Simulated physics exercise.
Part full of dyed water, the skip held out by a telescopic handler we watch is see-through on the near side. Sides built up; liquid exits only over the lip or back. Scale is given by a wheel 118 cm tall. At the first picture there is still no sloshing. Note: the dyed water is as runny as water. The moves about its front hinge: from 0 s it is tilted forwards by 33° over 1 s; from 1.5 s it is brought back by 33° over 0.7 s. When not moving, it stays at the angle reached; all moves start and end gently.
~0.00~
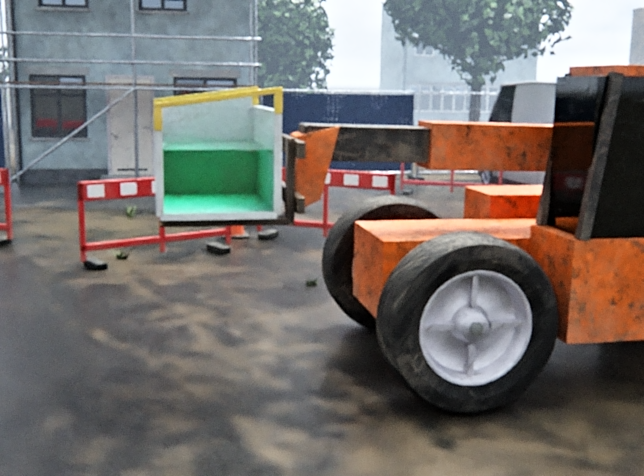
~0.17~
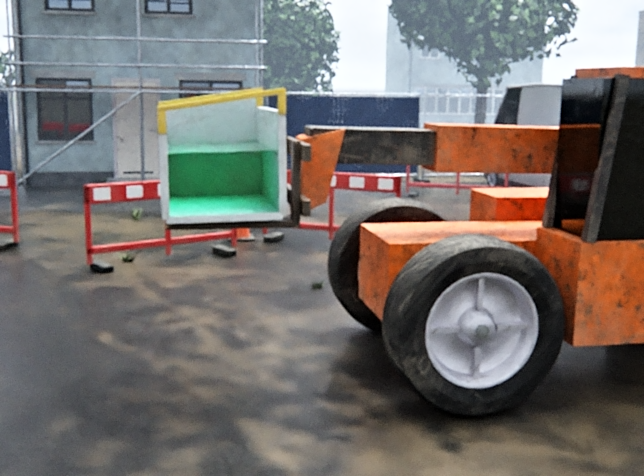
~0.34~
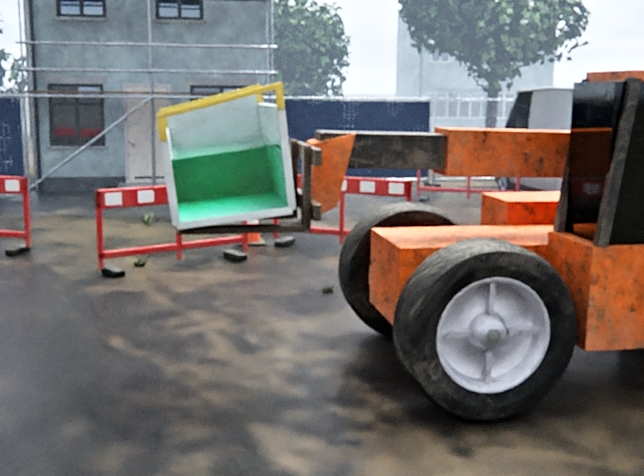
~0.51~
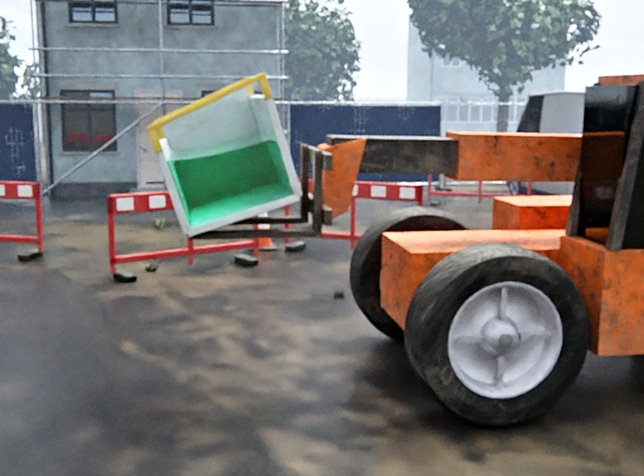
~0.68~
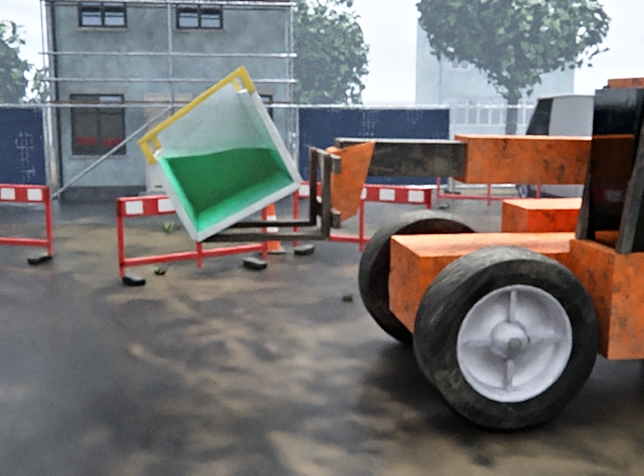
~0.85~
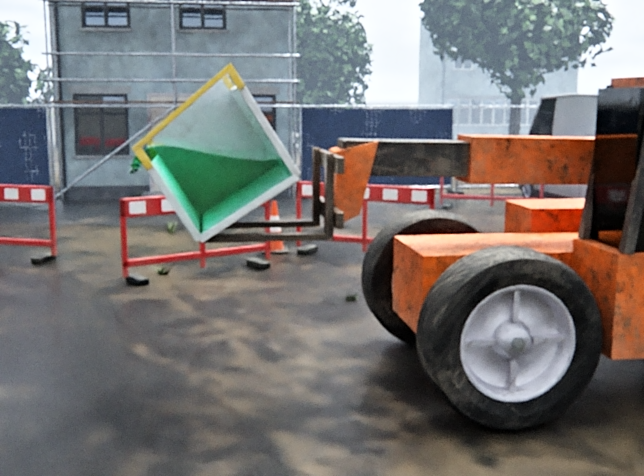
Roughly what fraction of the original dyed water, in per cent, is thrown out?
About 22 in every hundred parts is thrown out.
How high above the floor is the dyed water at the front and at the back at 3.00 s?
The front reads 48 cm and the back reads 20 cm.
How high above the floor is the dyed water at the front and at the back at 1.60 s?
Front 48 cm, back 18 cm.
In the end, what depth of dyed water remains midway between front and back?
I'd say some 28 cm at the middle.
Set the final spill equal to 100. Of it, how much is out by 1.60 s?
By then it's around 90 per cent.
By 1.60 s the skip is at 32° forwards, the surface stands 19 cm at the back and 48 cm at the front; 20 per cent has gone, over the front.
By 2.30 s the surface stands 51 cm at the back and 23 cm at the front; 20 per cent has gone, over the front.
By 3.00 s the surface stands 20 cm at the back and 47 cm at the front; 22 per cent has gone, over the front.
By 5.09 s 22 per cent has gone, over the front, 75 of 336 litres.
